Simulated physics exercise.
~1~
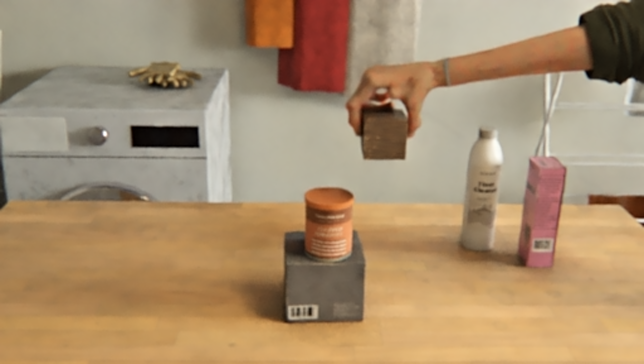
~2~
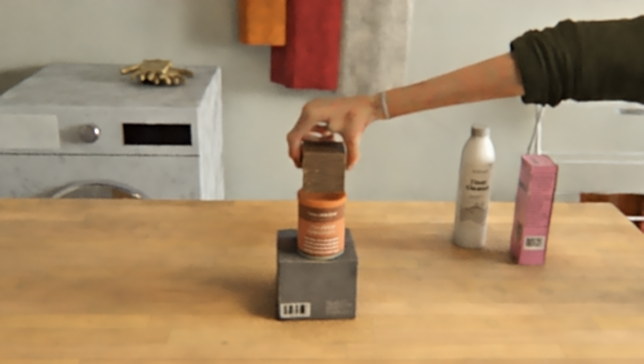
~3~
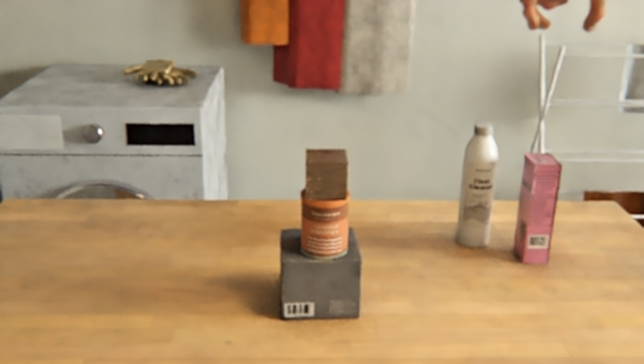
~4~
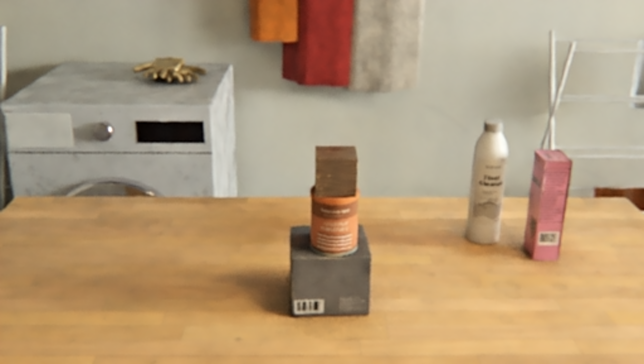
On a wooden table, a hand lowering a brown block onto an orange pot atop a grey box, then withdrawing, the stack standing.
